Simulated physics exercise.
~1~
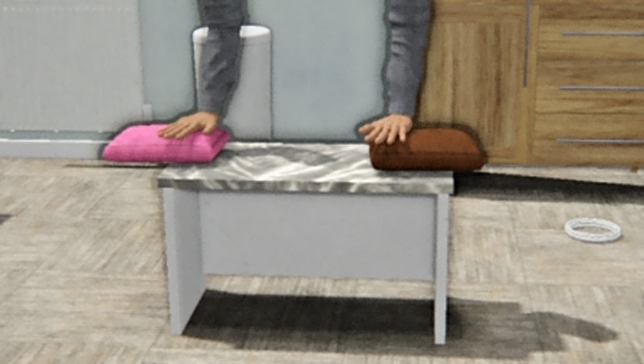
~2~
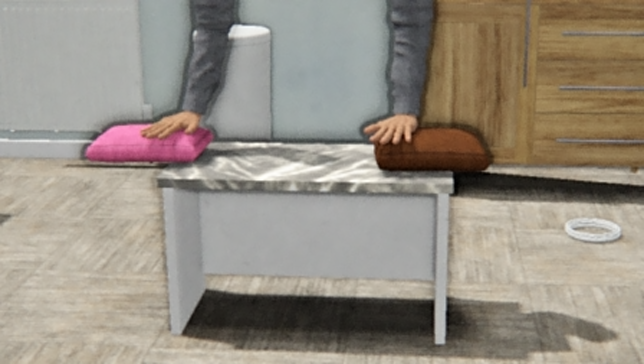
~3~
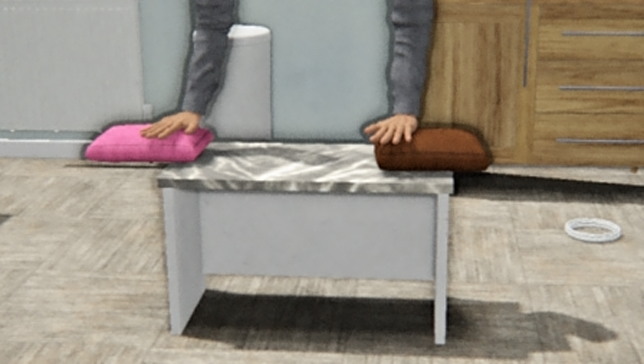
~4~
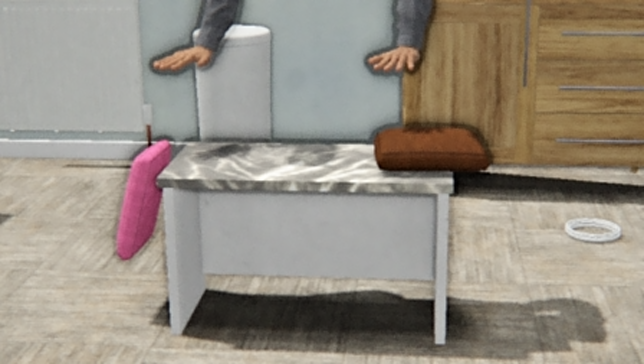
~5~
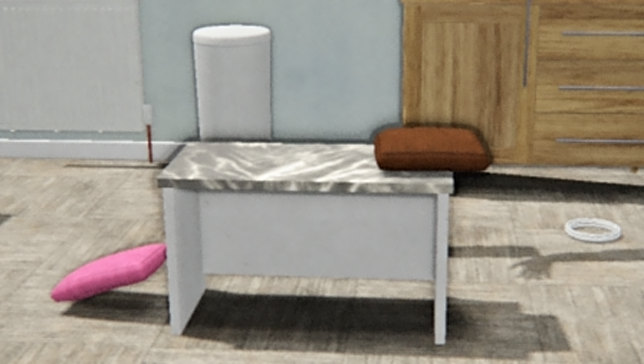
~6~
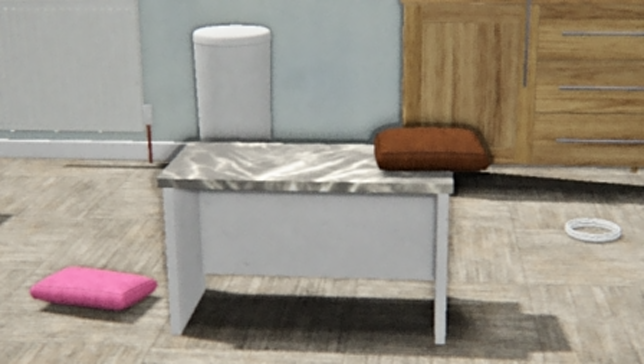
Two hands push cushions apart and let go, and only the pink one falls.
